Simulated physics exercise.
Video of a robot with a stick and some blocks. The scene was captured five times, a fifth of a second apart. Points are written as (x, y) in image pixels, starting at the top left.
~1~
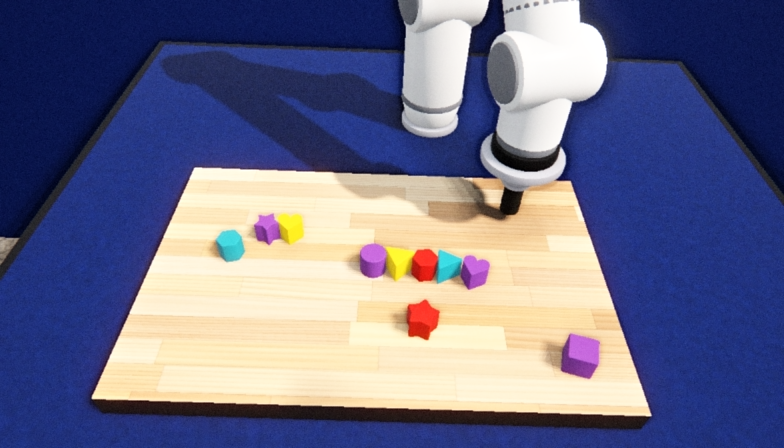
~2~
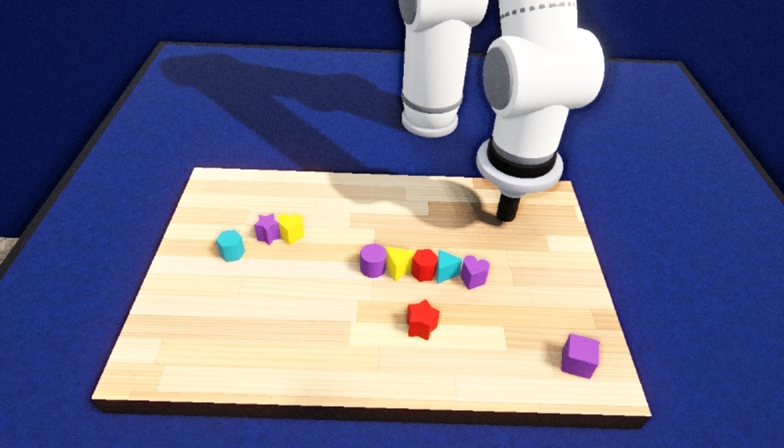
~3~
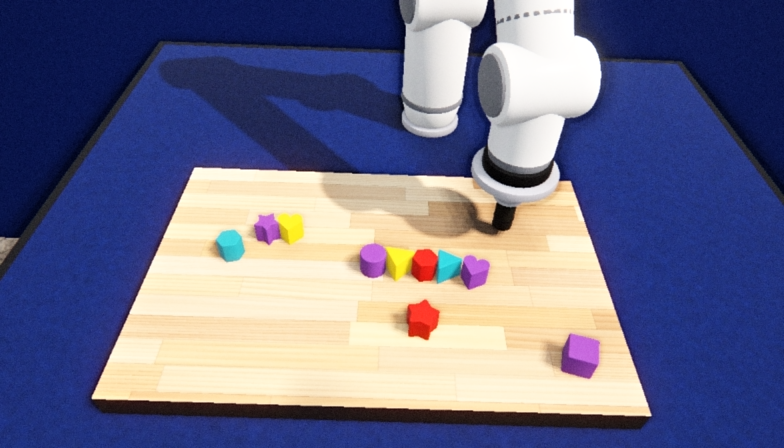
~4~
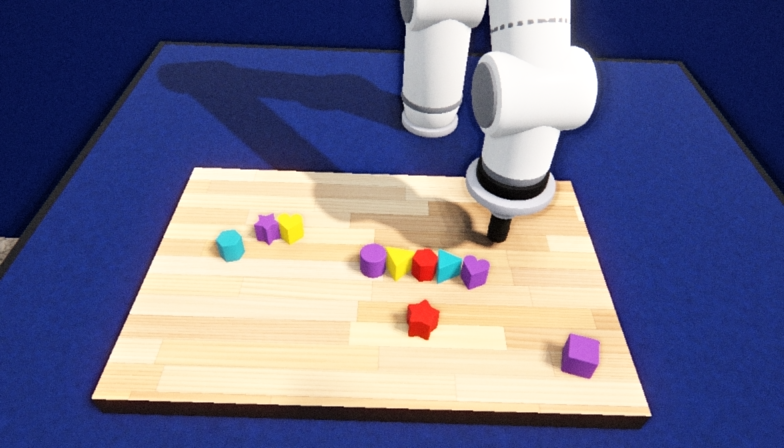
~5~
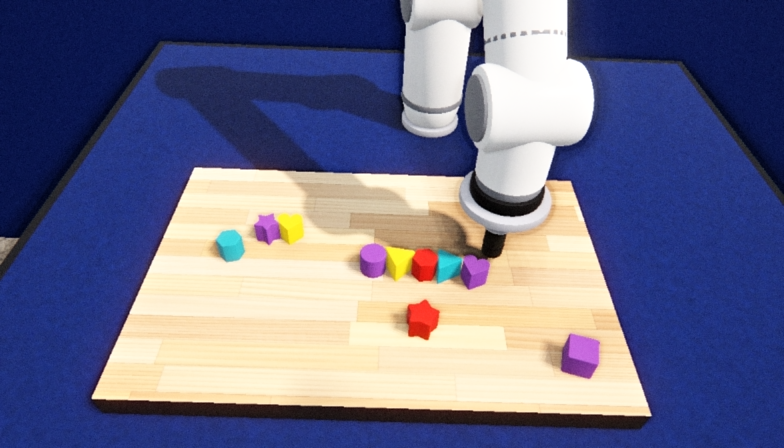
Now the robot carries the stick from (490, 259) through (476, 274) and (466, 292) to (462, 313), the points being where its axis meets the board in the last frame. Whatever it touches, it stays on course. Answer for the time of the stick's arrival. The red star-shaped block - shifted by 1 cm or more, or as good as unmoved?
It is left in place.
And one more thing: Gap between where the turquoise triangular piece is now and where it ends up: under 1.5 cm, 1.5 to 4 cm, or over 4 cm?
The block winds up within 1.5 cm of where it is now.
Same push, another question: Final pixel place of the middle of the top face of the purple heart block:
The answer is (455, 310).
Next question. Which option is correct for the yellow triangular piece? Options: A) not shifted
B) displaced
Letter A.
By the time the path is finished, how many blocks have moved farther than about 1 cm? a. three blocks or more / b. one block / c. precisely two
The correct letter is b.
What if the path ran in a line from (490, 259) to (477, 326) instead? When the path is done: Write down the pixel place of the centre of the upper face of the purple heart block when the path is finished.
Around (465, 277).
On the path given first. One third of the way, stick (477, 266); purple heart block (471, 271).
Two thirds of the way, stick (468, 284); purple heart block (461, 290).
At the end, stick (464, 305); yellow triangular piece unmoved; red star-shaped block unmoved; turquoise triangular piece unmoved; purple heart block (455, 310), turned 10° clockwise.
